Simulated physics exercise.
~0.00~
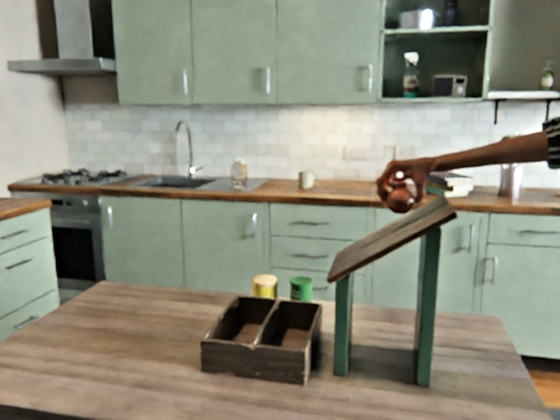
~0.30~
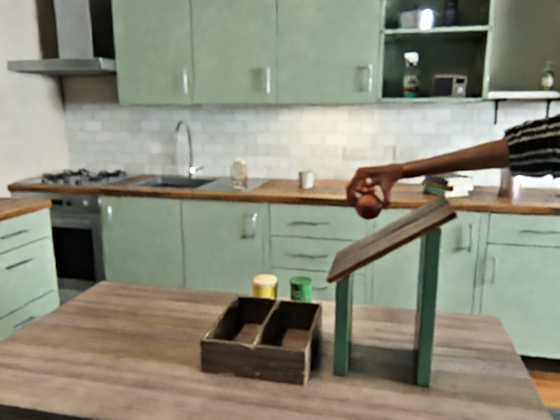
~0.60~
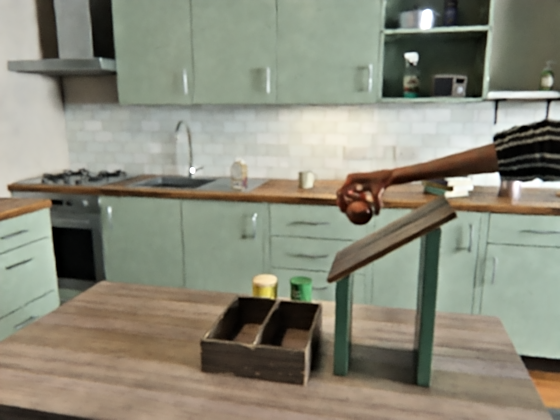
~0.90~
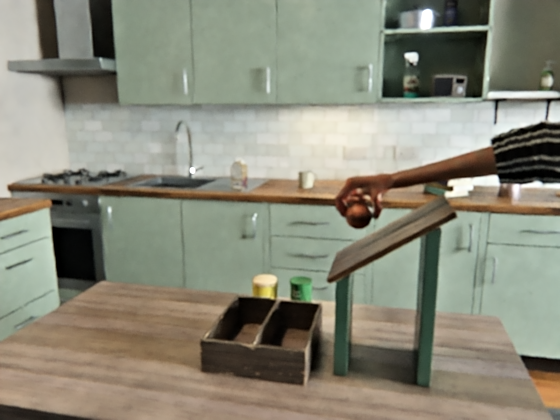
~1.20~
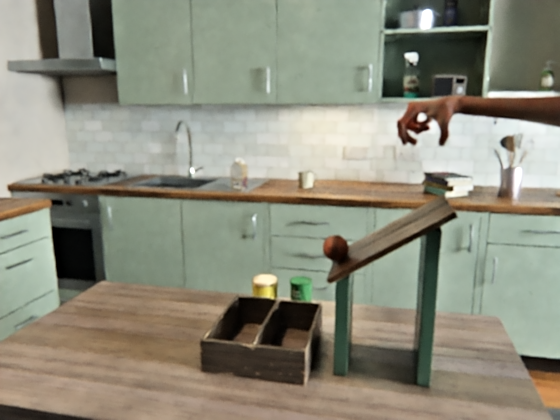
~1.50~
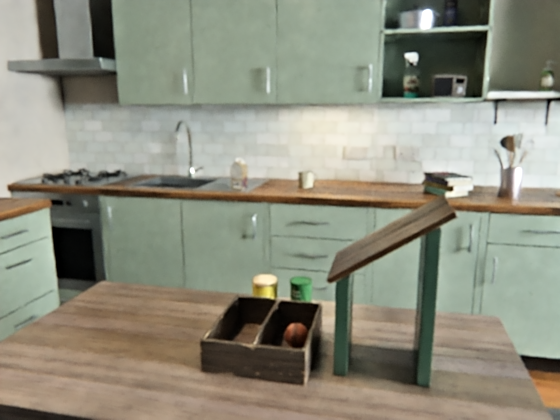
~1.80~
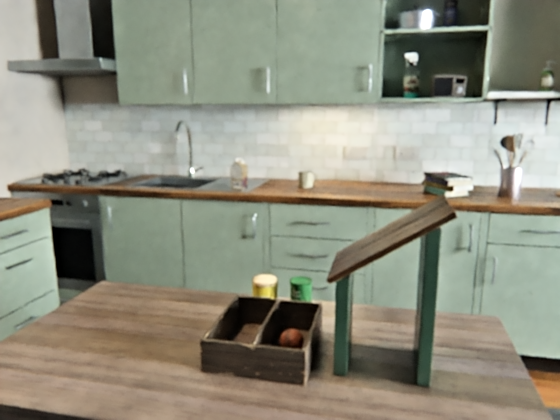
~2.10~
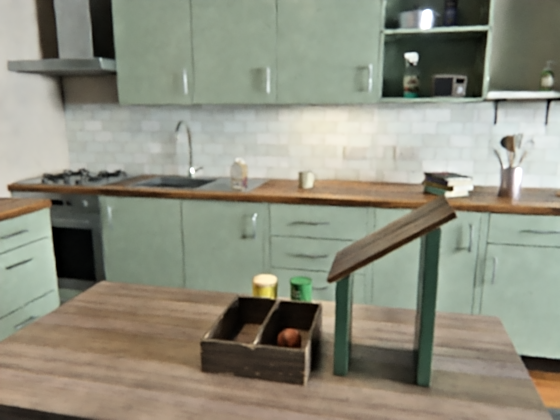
An orange ball is held by a hand over a slanted board on a kitchen table, moved left and released, then travels off the board's lower end and drops into the nearer bay of a wooden tray, where it rests, while a yellow jar and green tin stay put.
